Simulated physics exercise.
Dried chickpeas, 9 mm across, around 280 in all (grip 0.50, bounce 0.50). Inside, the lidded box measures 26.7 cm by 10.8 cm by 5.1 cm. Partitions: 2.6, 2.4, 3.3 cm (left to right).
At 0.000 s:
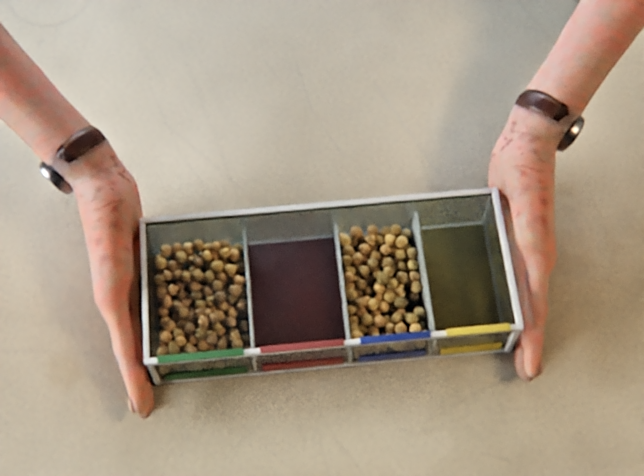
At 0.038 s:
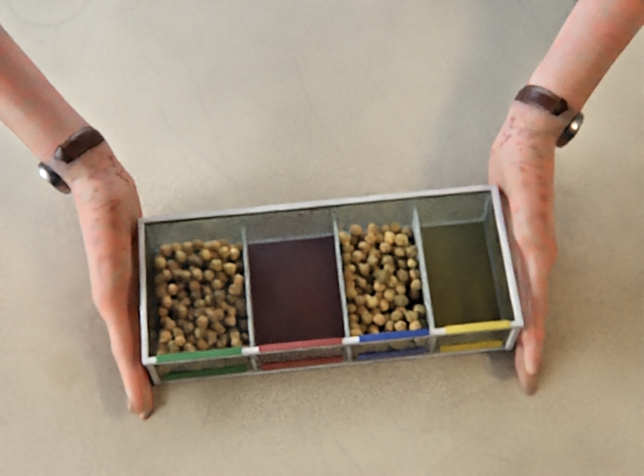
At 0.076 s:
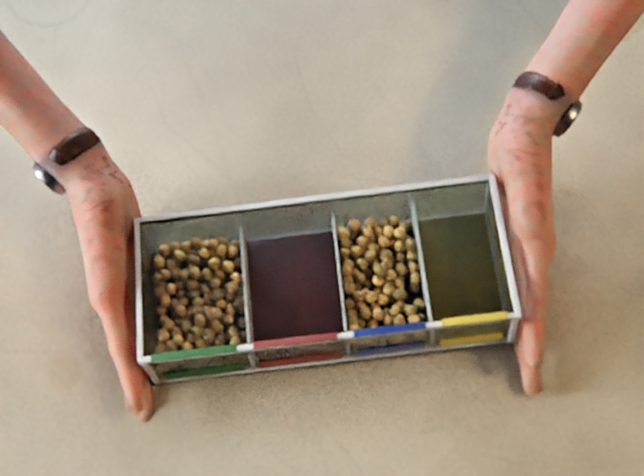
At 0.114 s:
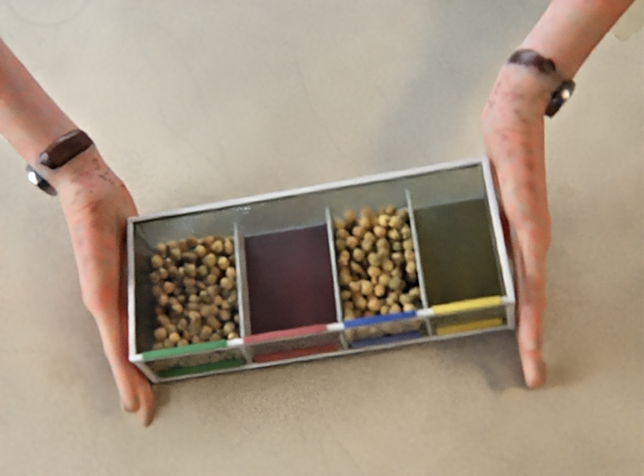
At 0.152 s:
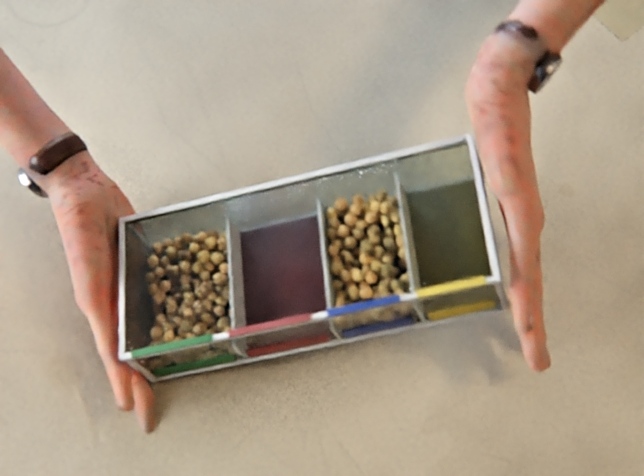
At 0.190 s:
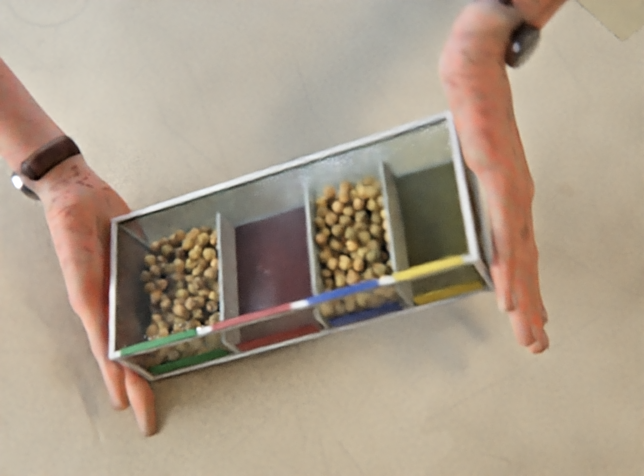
Two hands held a clear-lidded box with four compartments, chickpeas in the green and blue ones, level at first, then tilted it steadily, raising the right side while the left side stayed lower.
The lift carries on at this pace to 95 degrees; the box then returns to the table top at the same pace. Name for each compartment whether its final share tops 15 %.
Red: Under, blue: Under, green: Over, yellow: Under.
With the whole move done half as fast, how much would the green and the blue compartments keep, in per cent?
Green 90, blue 5.
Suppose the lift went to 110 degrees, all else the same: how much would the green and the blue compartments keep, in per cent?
In that case green 95, blue 0.
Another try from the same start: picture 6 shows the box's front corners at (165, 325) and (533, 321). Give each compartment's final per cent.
Red 5, blue 55, green 5, yellow 35.
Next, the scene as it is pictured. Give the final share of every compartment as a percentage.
Red 5, blue 5, green 90, yellow 0.
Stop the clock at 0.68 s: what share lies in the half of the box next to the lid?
Roughly 60 per cent.
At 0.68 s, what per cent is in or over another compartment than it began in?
Some 25 per cent.
Then, at 0.68 s, tilt 94 degrees; red 20 %, blue 15 %, green 60 %.
After 1.00 s, tilt 39 degrees; red 5 %, blue 5 %, green 90 %.
Then, at 1.42 s, tilt 0 degrees; red 5 %, blue 5 %, green 90 %.
In the end, at 2.0 s, red 5 %, blue 5 %, green 90 %, yellow 0 %.
